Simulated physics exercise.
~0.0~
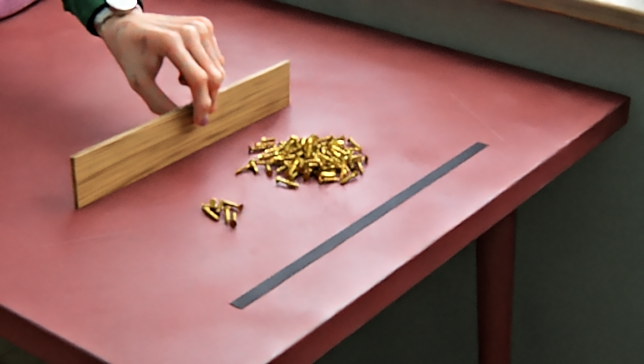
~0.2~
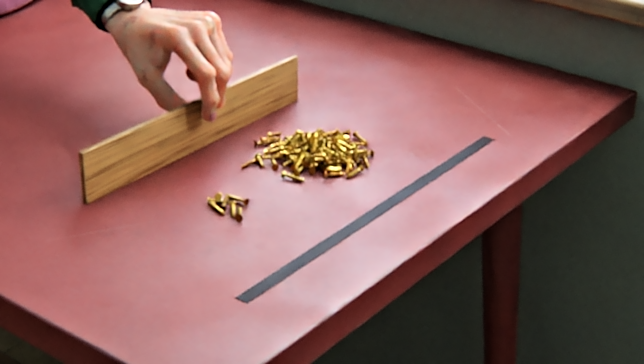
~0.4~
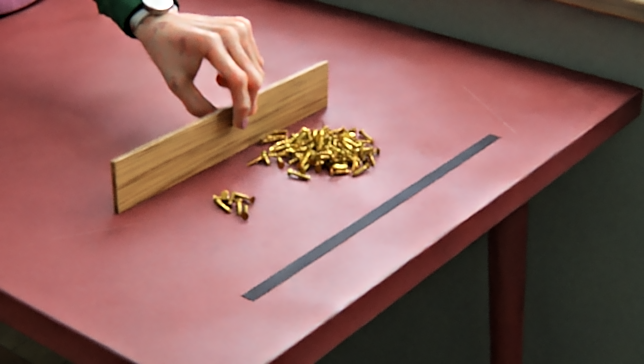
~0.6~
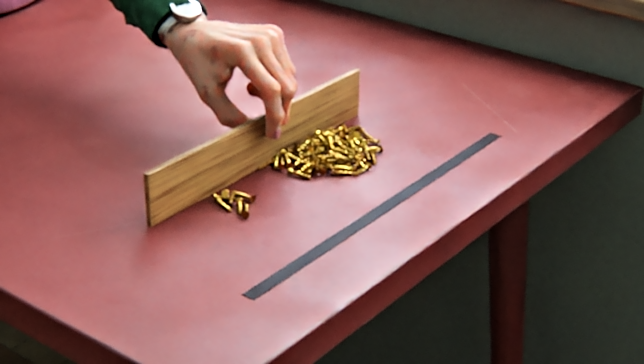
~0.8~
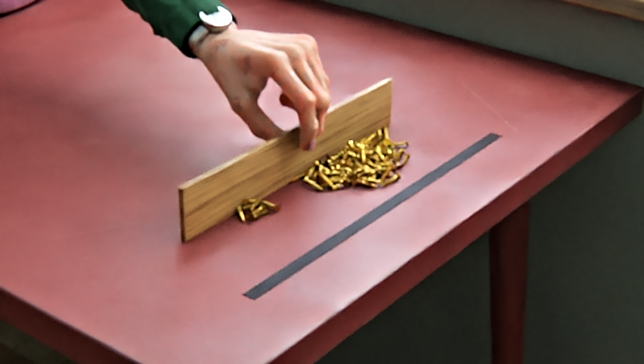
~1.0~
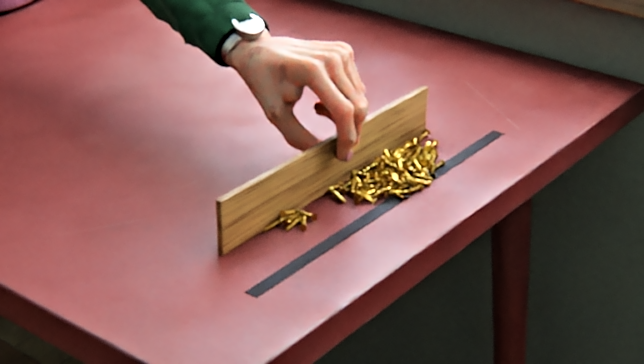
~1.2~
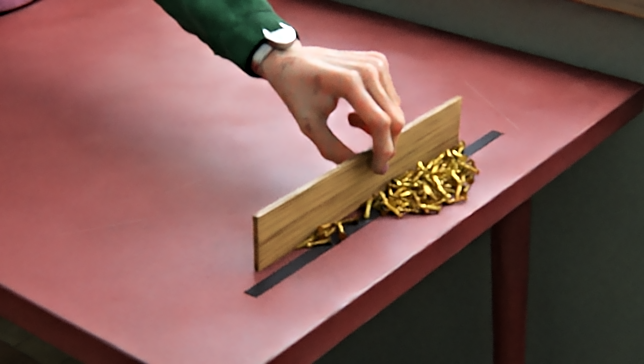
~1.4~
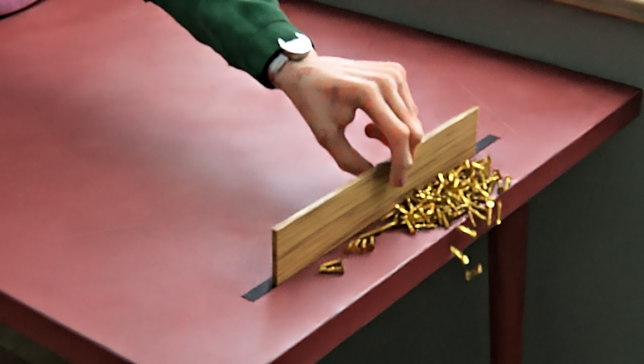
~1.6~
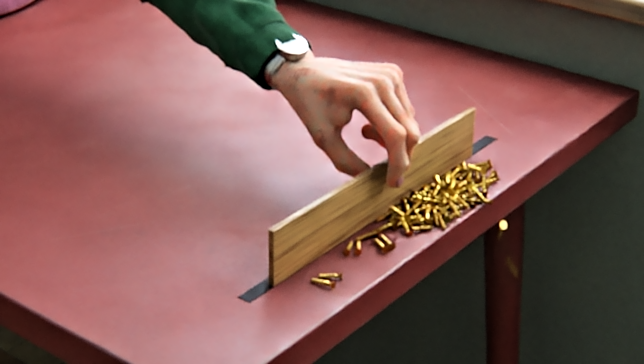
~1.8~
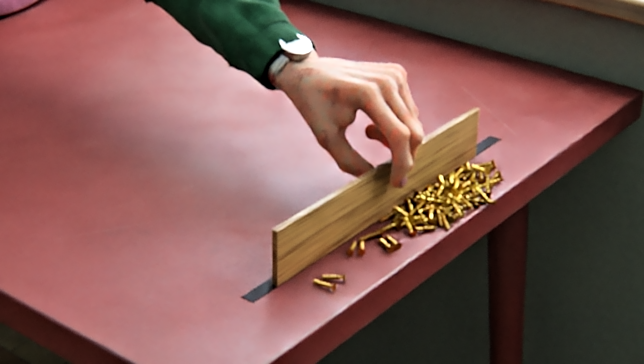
A hand pushes brass pieces with a wooden strip to black tape; a few fall.
